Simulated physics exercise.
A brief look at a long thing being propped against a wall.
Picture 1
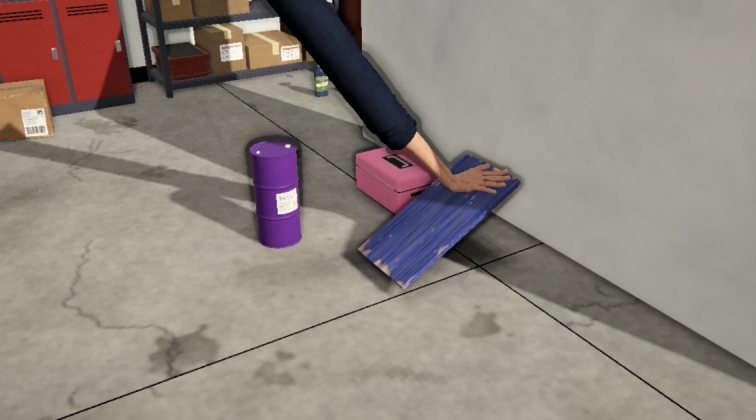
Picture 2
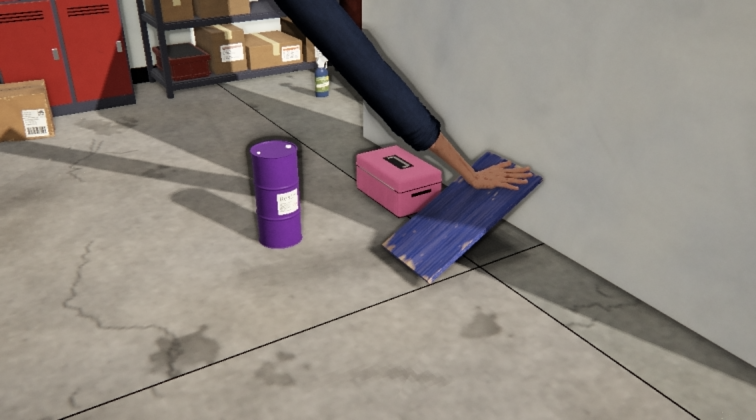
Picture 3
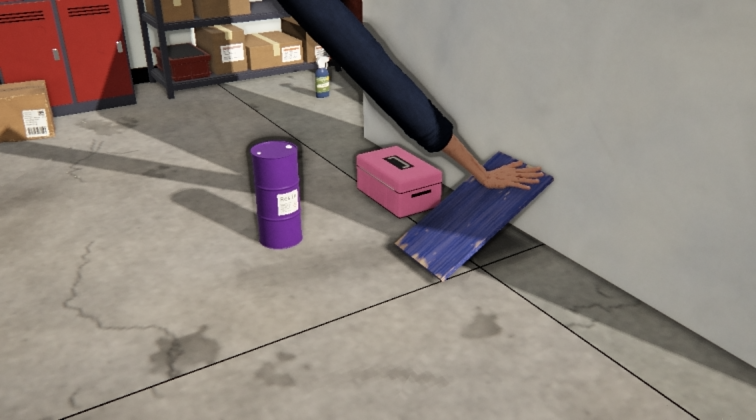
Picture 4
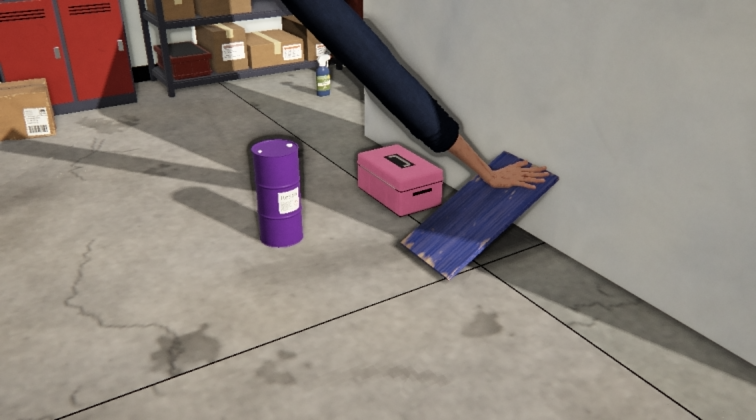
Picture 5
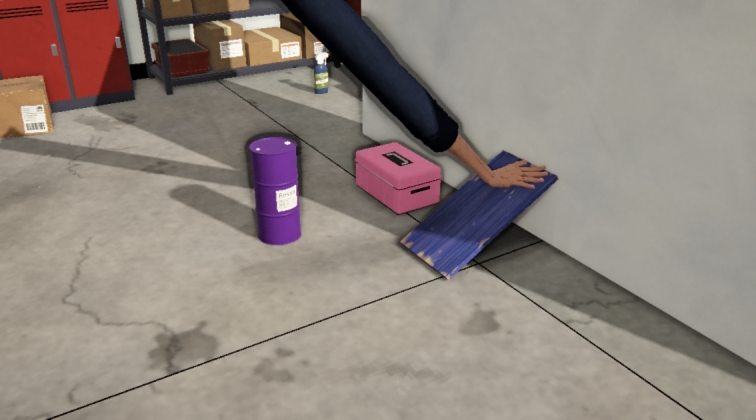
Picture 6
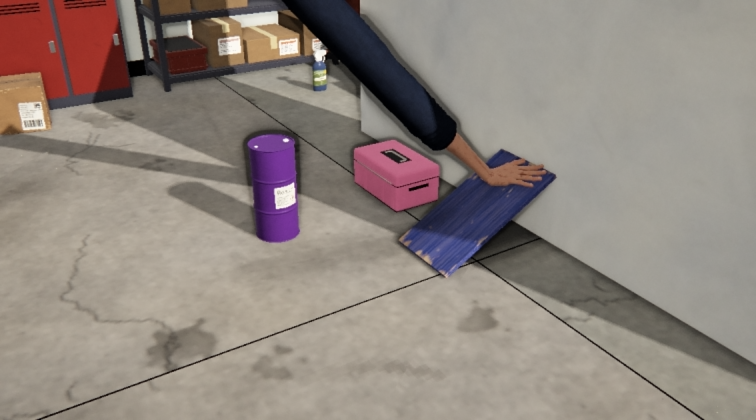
In a storage room with a concrete floor, a hand moves a blue board a short way right, beside a pink box and a purple canister, then keeps it propped at a slant by the grey wall, nearly still.
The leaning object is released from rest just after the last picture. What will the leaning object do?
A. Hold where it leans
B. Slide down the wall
Option B: Slide down the wall.
Then, 0.30 s later than the last frame, blue board 8° lower than it was left near (472, 219).
Then, 0.40 s later than the last frame, blue board 22° lower than it was left near (467, 236).
Then, 0.50 s later than the last frame, blue board 29° lower than it was left near (467, 238).
Then, 0.60 s later than the last frame, blue board 29° lower than it was left near (466, 244).
When it is over, moved from the start, blue board; the other 2 as before. End places, in pixels of the last picture, blue board near (466, 243). The board slides down.
